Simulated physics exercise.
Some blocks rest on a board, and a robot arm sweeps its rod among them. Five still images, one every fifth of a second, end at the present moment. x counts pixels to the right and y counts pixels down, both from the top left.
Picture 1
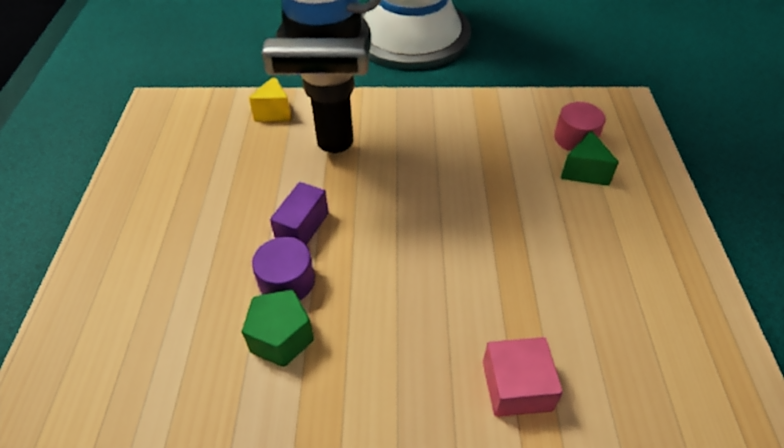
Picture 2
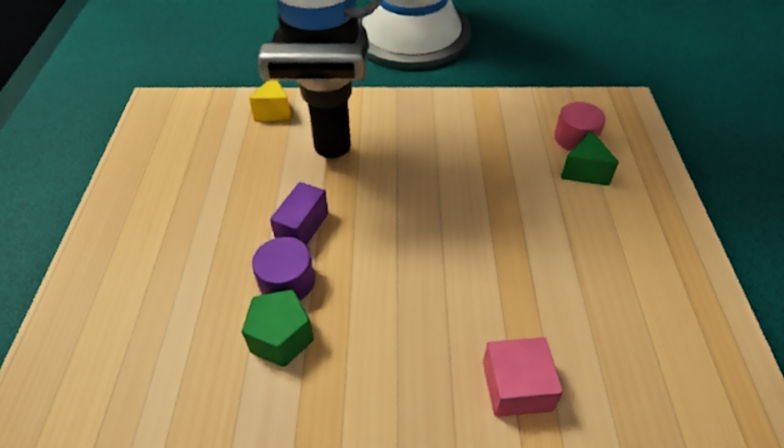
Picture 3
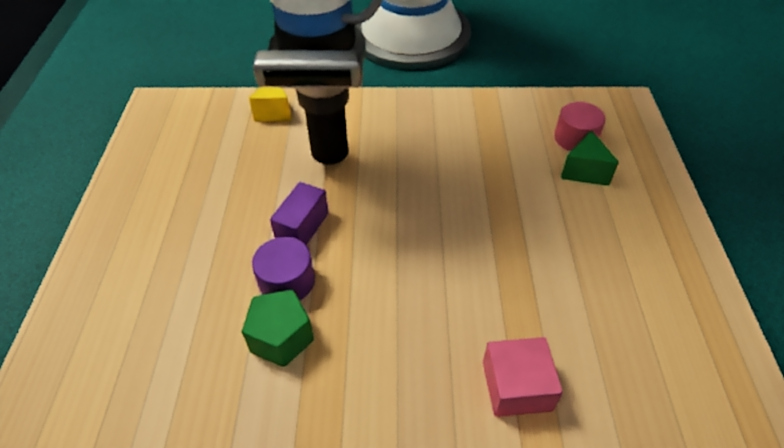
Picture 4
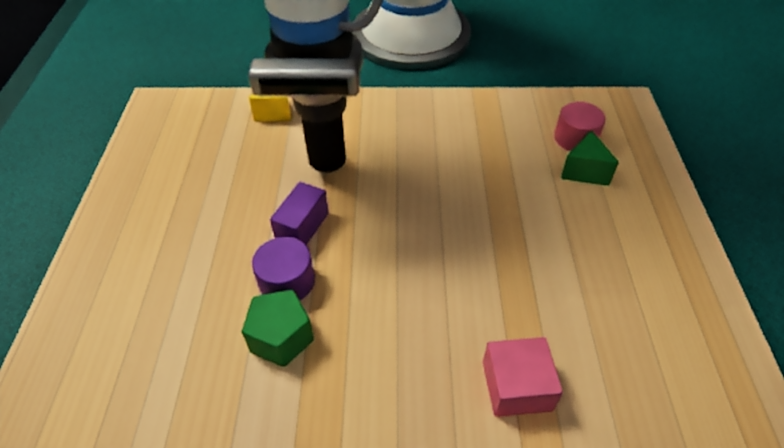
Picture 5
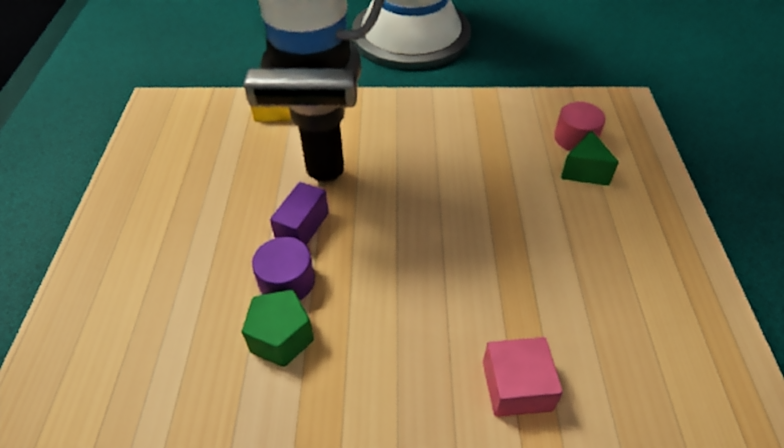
Robot arm inching its black rod down the wooden board toward a purple oblong block, while the coloured blocks stay still.
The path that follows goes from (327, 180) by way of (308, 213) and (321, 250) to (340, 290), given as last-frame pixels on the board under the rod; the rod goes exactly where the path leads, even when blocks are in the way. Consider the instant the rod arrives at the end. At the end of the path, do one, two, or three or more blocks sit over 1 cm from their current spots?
Once the path ends, three or more blocks will have shifted.
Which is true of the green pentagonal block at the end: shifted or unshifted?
The green pentagonal block will be pushed away from where it stands.
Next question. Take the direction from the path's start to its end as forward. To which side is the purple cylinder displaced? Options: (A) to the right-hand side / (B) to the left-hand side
I'll go with A - to the right-hand side.
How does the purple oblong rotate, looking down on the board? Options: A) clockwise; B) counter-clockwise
My pick is A.
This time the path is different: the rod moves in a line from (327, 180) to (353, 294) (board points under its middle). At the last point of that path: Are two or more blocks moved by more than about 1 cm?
No, that is not how it ends up.
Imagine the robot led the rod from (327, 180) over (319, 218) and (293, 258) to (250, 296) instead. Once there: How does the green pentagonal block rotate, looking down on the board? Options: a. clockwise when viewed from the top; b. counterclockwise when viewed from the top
Option b.
On the path given first. One third of the way, rod (306, 203); green pentagonal block (271, 330); purple cylinder (276, 278); purple oblong (291, 229), turned 15° anticlockwise.
Two thirds of the way, rod (319, 240); green pentagonal block (258, 379); purple cylinder (261, 320); purple oblong (291, 268).
At the end, rod (338, 280); green pentagonal block (253, 398); purple cylinder (236, 342); purple oblong (288, 297), turned 30° clockwise.
